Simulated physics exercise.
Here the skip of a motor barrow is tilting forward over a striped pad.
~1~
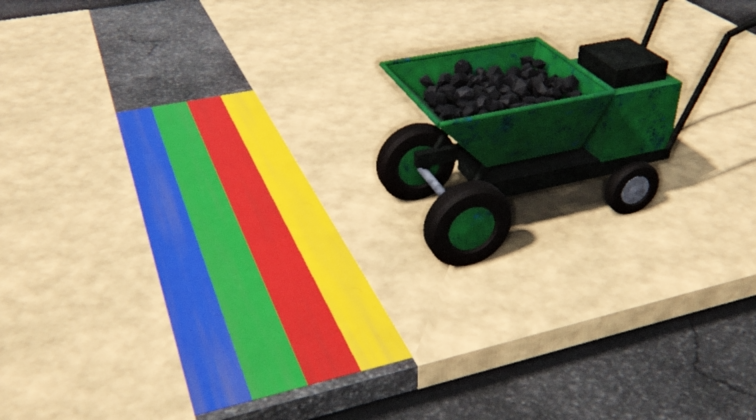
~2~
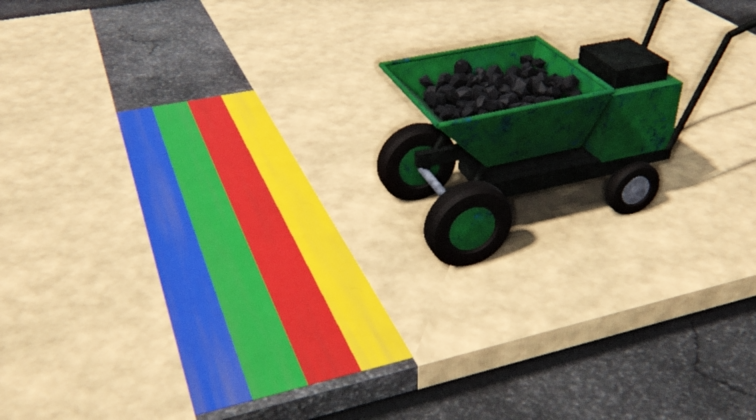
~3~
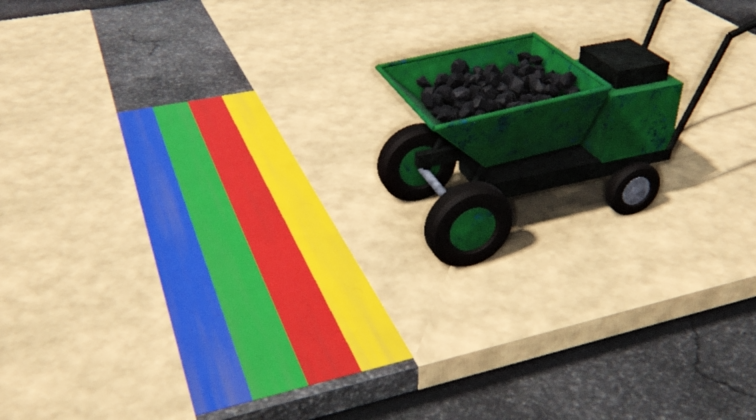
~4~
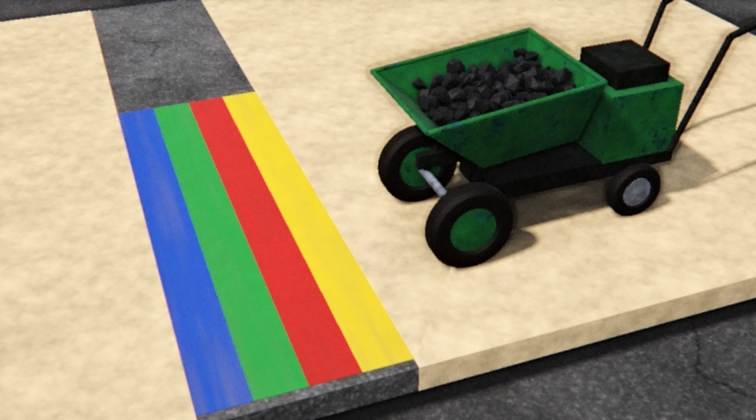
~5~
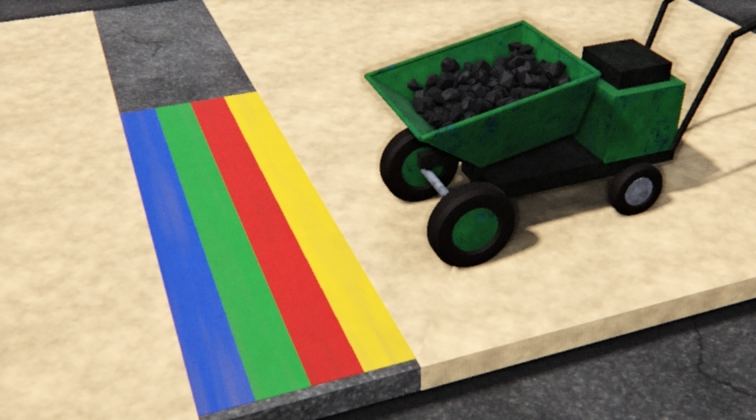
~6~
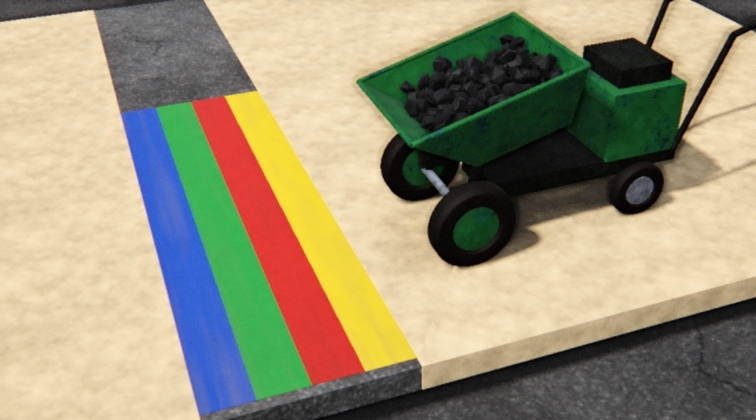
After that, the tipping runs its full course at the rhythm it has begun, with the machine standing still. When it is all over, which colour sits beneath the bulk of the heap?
The bulk sits over the red colour.
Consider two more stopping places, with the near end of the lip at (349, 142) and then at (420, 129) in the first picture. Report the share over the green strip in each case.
In order, close to 30 and 30 in a hundred.
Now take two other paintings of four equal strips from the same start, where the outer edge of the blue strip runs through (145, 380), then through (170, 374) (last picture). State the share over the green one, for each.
About 20 %, then 20 %.
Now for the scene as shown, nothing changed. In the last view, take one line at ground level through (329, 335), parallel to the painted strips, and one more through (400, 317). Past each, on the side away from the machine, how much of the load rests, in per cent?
About 60 and 100 %.
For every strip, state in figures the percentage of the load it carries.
So the yellow strip ends with 25 %, the red strip with 35 %, the green strip with 25 % and the blue strip with 10 %.
Soon after the last picture, skip tipped steeply; all in the skip.
A little later, skip tipped right over; most in the skip; a small part over the yellow strip; a small part over the red strip; a stray few falling.
Later still, skip tipped right over; a small part in the skip; about a quarter over the yellow strip; about a third over the red strip; about a quarter over the green strip; a small part over the blue strip; a stray few off the paint.
By the end, skip tipped right over; a stray few in the skip; about a quarter over the yellow strip; about a third over the red strip; about a quarter over the green strip; a small part over the blue strip; a stray few off the paint.
